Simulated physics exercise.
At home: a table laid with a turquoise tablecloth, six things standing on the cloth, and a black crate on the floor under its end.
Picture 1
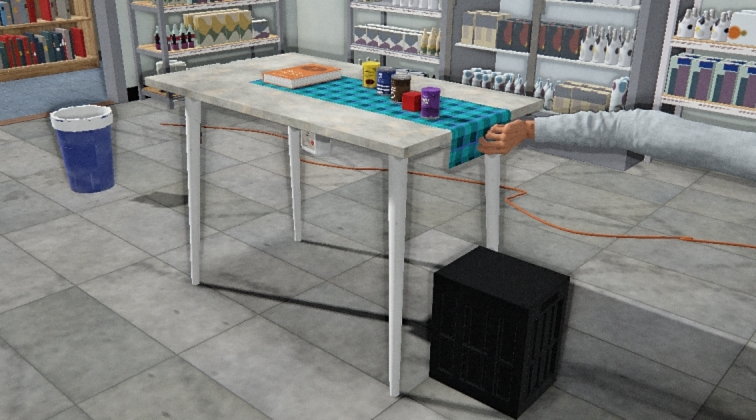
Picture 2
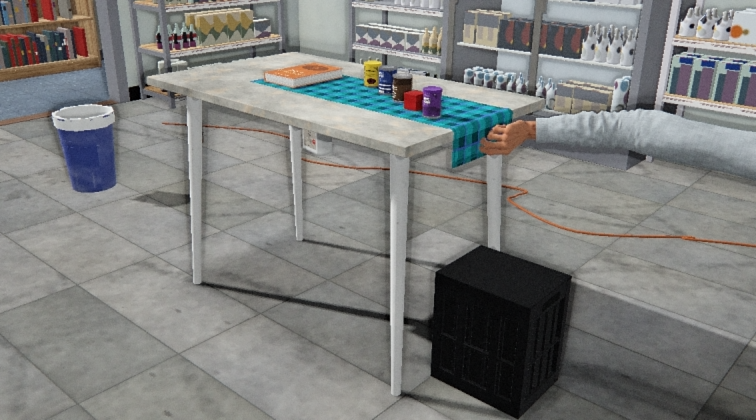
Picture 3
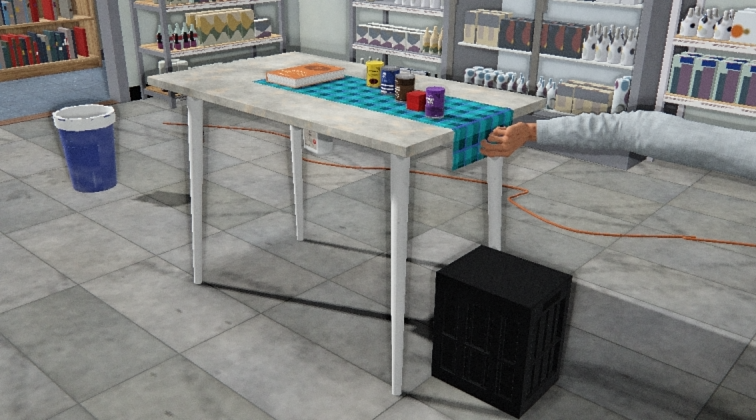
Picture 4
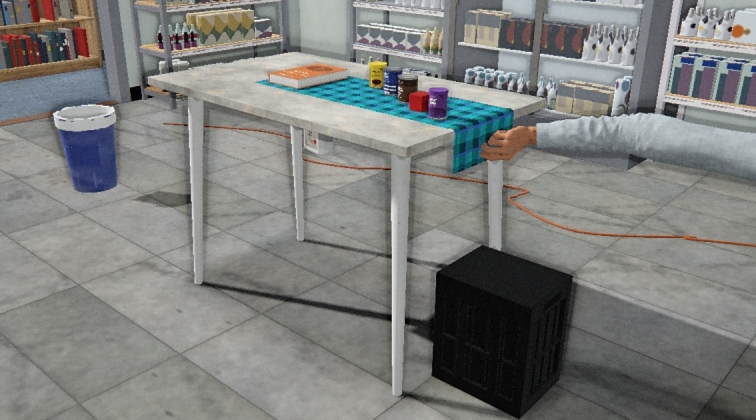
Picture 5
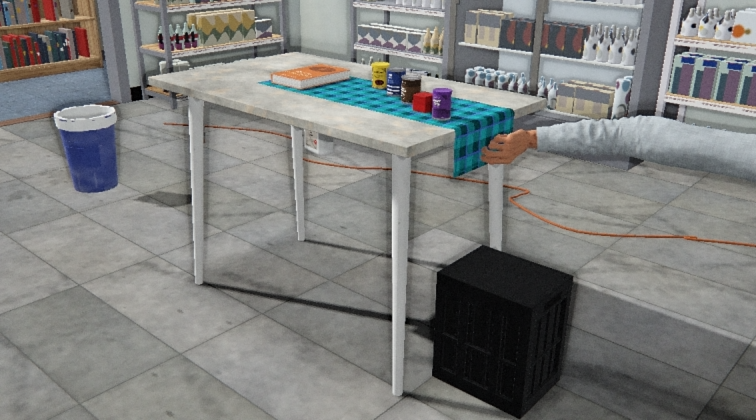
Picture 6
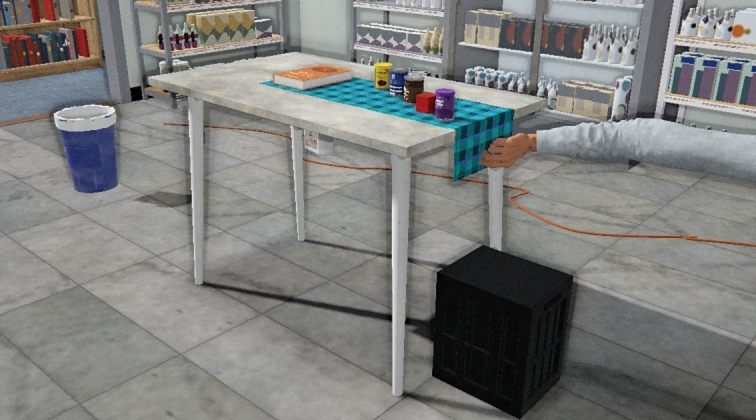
A hand slowly pulls a turquoise checked cloth rightward, and the cans on it shift along.
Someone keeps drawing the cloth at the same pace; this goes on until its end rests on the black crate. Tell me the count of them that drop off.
In all, three slip off.
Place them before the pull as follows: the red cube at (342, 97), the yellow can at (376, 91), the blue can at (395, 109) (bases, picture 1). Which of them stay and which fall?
Looking at each one, the red cube remains in position, the yellow can remains in position and the blue can drops away.
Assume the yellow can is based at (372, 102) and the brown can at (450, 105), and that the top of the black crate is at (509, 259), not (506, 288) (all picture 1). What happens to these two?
Yellow can stays, brown can is gone.
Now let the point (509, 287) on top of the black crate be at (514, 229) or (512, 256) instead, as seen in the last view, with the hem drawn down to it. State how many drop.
1 and 2.
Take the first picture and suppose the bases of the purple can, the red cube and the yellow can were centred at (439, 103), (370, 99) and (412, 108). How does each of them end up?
In the end the purple can gets dislodged, while the red cube rides it out and the yellow can gets dislodged.
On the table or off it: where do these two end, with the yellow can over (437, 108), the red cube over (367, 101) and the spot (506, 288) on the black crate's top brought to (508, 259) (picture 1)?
The yellow can? Lost. The red cube? Safe.
Soon after, hem near (481, 232); purple can and red cube gone.
Then, hem on the crate; purple can, red cube and brown can gone.
At rest, hem on the crate; purple can, red cube and brown can gone. The count of fallen things is three.
